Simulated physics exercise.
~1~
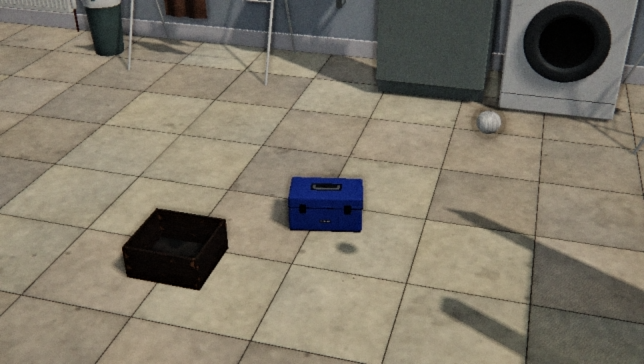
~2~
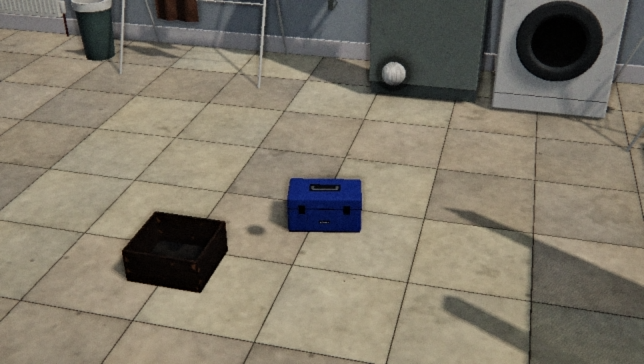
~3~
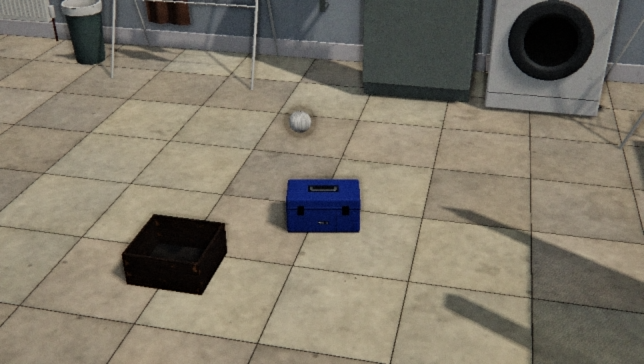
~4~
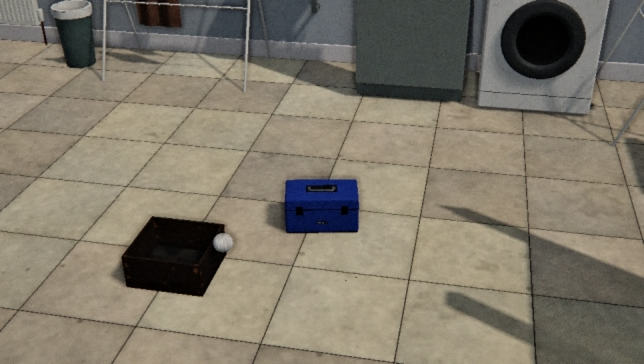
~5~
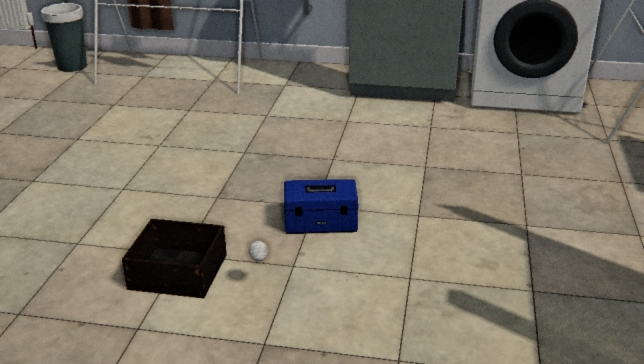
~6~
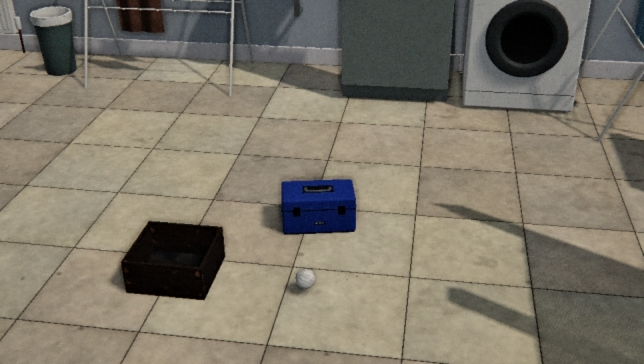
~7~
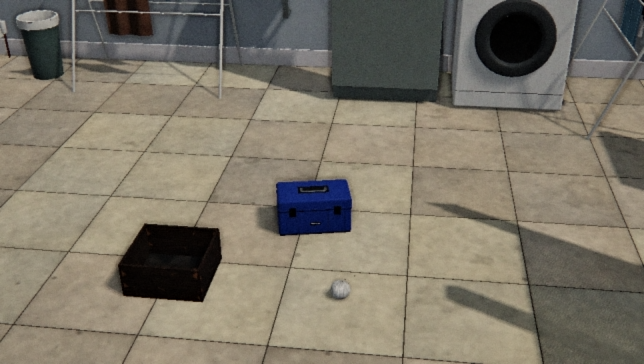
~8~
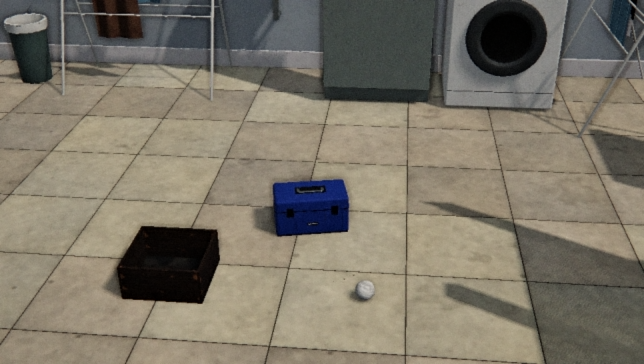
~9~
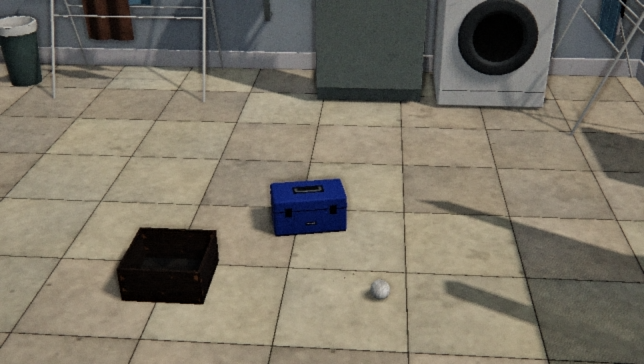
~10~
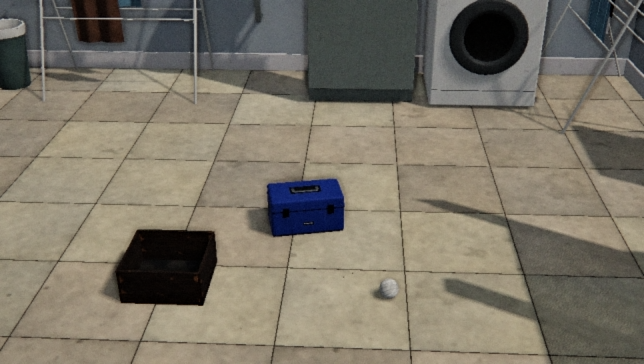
A small white onion flies leftward across a tiled room toward an open dark box, meets its right edge, then moves back to the right past the front of a blue toolbox and ends on the floor outside the box, which remains empty.
